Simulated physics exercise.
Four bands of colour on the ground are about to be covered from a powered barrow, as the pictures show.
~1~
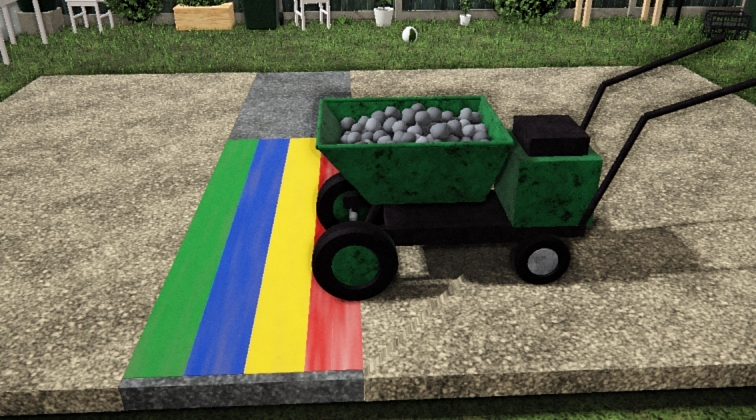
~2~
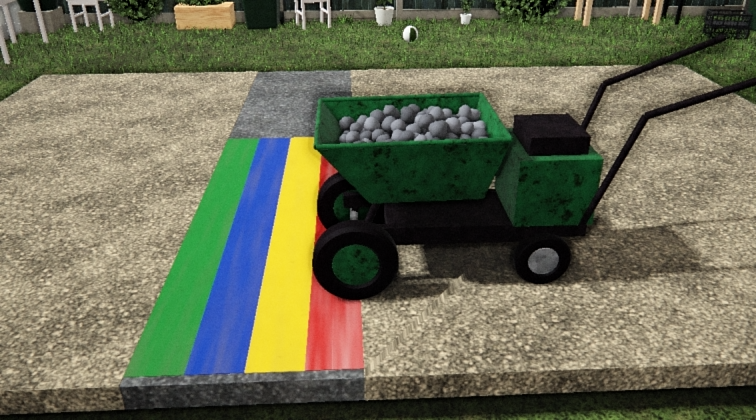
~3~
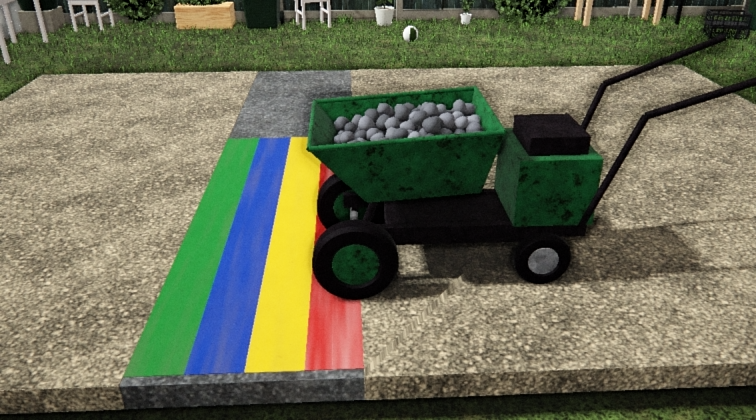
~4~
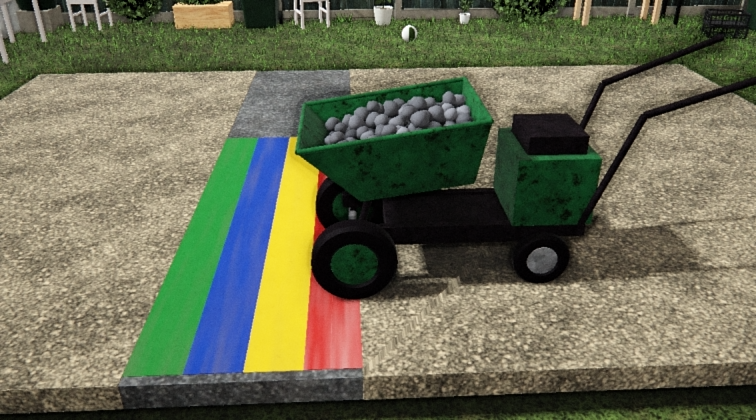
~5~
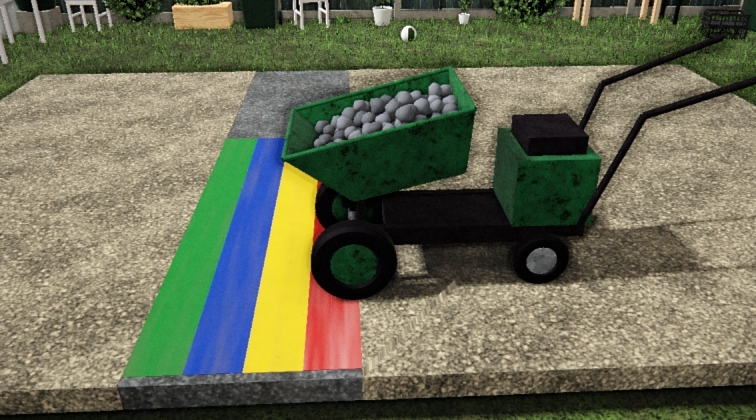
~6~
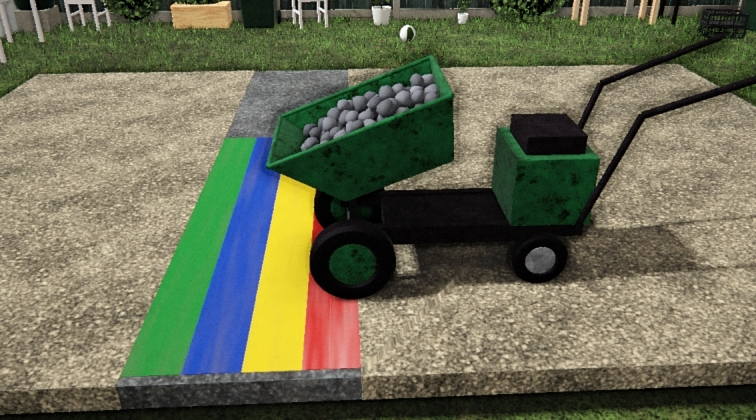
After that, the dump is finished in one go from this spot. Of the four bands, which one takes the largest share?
Green.
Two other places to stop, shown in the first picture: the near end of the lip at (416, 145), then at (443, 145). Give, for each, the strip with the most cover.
Try one: The yellow strip; try two: The yellow strip.
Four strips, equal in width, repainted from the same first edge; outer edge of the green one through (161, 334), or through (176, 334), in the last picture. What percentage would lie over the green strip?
I get 30 % for the first one and 30 % for the second.
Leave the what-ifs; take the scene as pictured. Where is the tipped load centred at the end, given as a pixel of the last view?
Once nothing moves, the middle sits near (178, 263).
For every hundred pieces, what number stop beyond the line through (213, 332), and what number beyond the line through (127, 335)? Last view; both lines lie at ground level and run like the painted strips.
About 90 percent, then about 30 percent.
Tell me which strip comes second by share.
The runner-up is the strip in blue.
Shortly afterwards, skip tipped steeply; the whole lot in the skip.
Next, skip tipped right over; near two thirds in the skip; a little over the blue strip; near a quarter over the green strip; only a few falling; only a few off the paint.
Some moments later, skip tipped right over; a little in the skip; a little over the blue strip; near half over the green strip; near a third off the paint.
In the end, skip tipped right over; a little in the skip; none at all over the red strip; none at all over the yellow strip; a little over the blue strip; near a third over the green strip; near a third off the paint.
